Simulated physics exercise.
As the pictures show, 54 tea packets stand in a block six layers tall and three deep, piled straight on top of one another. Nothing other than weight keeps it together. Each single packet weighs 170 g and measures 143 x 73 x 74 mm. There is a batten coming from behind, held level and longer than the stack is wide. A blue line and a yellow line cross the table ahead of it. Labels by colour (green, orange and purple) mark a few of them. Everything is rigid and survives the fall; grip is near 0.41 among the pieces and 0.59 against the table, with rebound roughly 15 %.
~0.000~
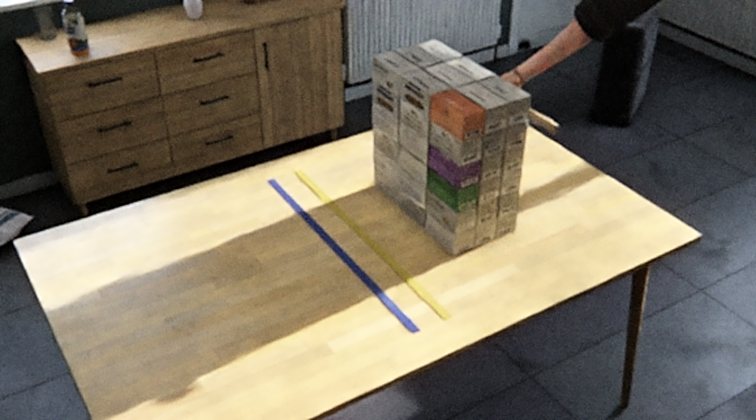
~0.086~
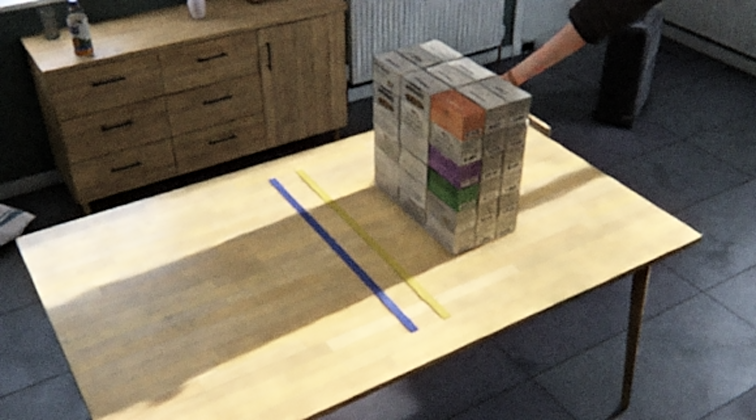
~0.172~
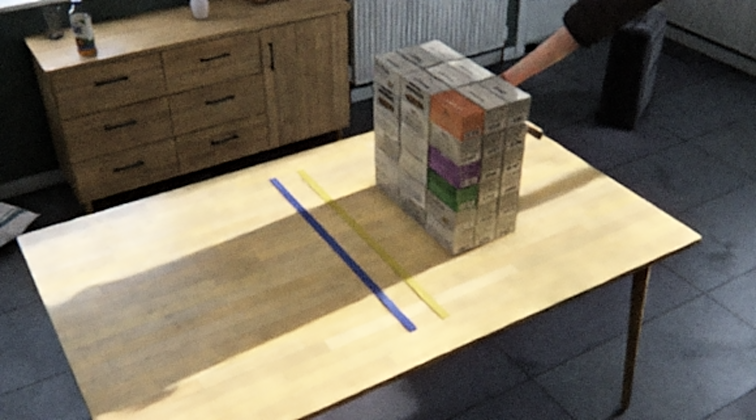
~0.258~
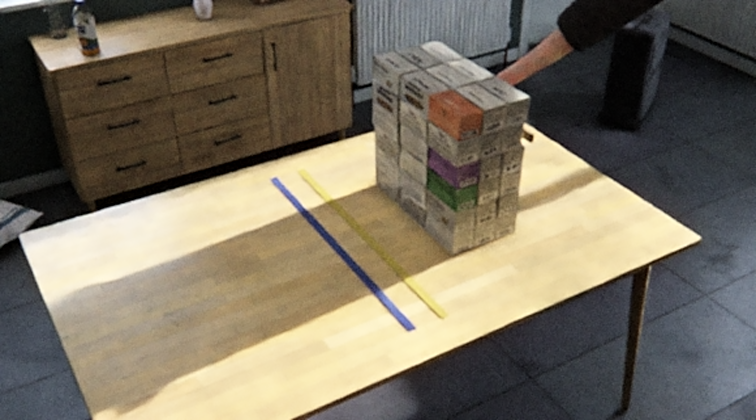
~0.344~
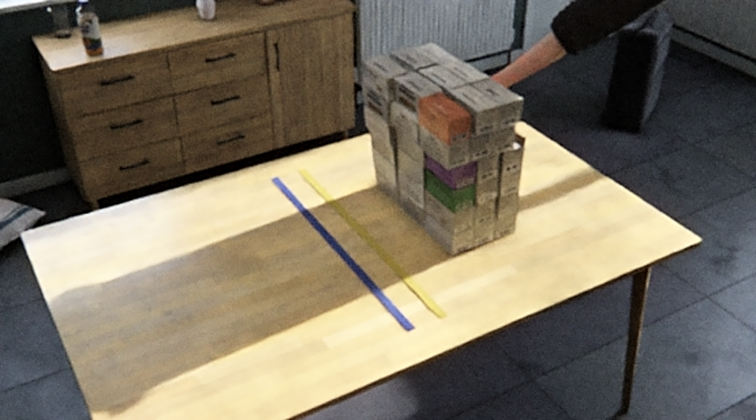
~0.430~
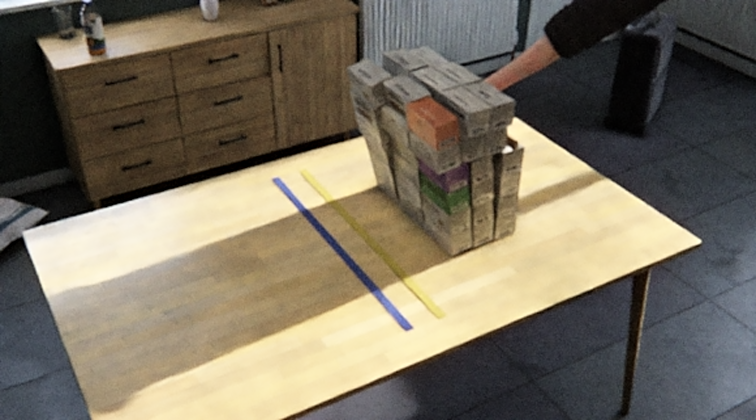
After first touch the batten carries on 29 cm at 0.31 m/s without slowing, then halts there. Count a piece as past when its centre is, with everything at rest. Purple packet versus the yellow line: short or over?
Over.
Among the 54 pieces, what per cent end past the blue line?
I'd put it at around 25 per cent of them.
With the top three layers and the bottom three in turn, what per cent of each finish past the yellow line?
Top share 60 per cent; bottom share 10 per cent.
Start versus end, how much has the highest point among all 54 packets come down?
I'd put it at around 15 cm.
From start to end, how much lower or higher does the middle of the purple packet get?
Net change: Some 22 cm lower.
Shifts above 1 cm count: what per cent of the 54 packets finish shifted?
Displaced: 70 %.
After 0.58 s, 1 of the 54 packets past the yellow line; purple packet leaning 17°; green packet leaning 17°.
After 0.76 s, 8 of the 54 packets past the yellow line; purple packet leaning 41°, 40 mm lower; orange packet leaning 41°, 9 cm lower.
After 1.02 s, 20 of the 54 packets past the yellow line; purple packet on its side; green packet on its side.
At rest (2.2 s), 20 of the 54 packets past the yellow line; purple packet on its side; green packet on its side; orange packet on its side. As the last picture would show them, middles, purple packet near (344, 271), green packet near (373, 257).
